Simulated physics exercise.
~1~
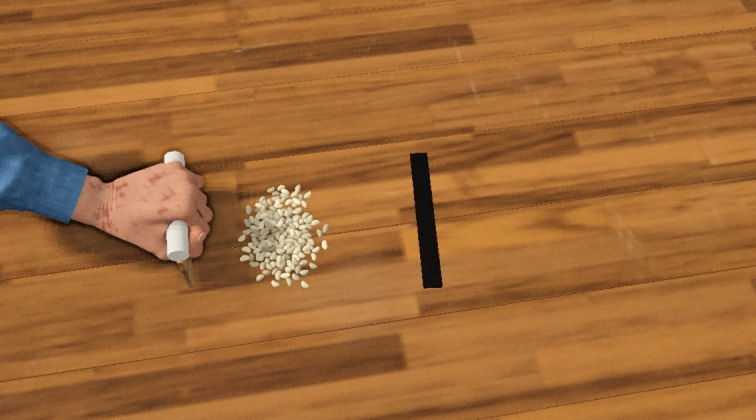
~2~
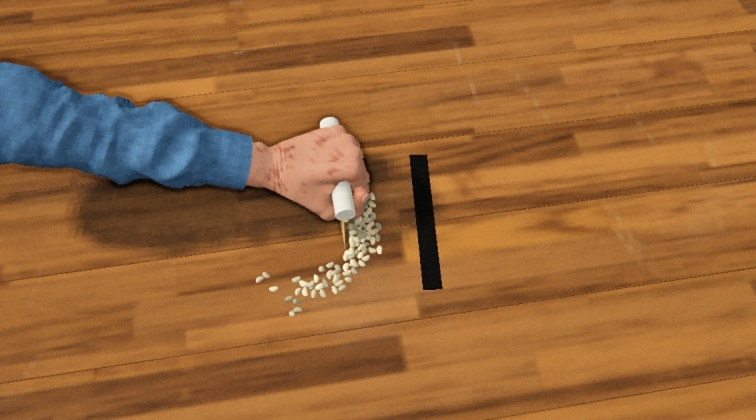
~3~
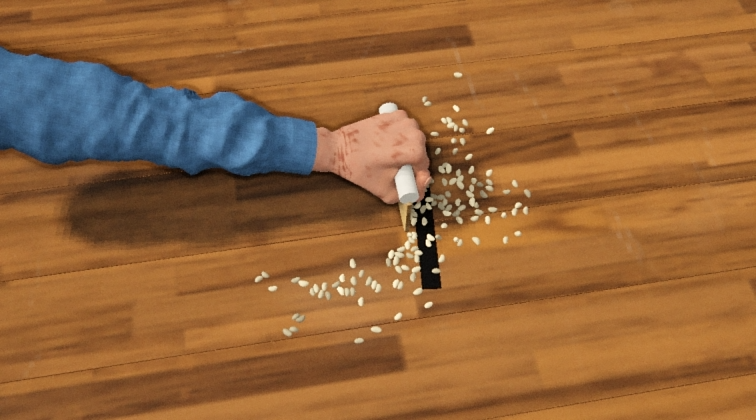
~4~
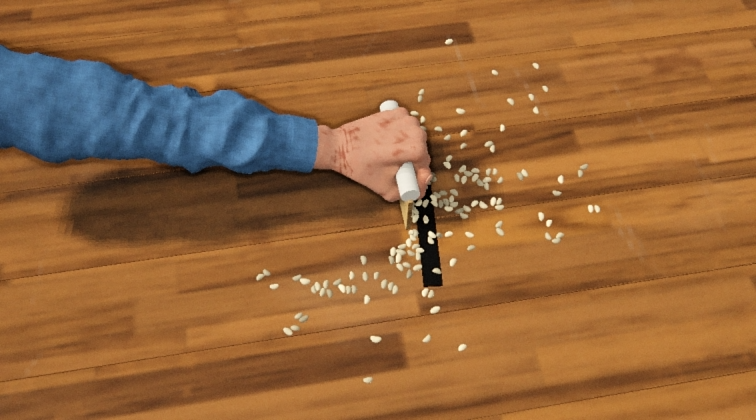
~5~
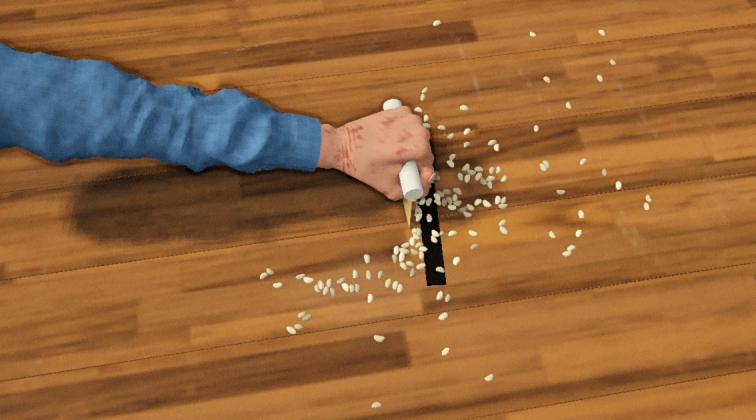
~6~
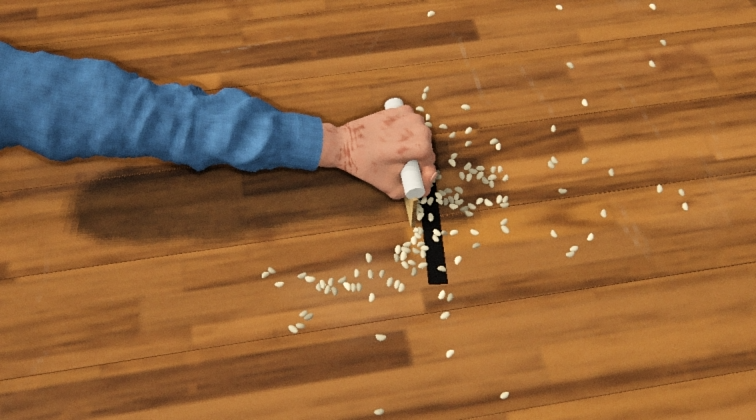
On a wooden plank floor seen from above, a hand in a blue sleeve grips a white-handled scraper at the left, beside a round heap of small white beans. A short black strip lies fixed to the right of the heap. The hand pushes the scraper to the right, sweeping the beans into a slanting, curved band. As it reaches the strip, the hand stops, and beans scatter over and past the strip. Loose ones keep sliding outward, mostly to the right. At the end the beans lie widely spread, some clustered around the strip and others far beyond it.
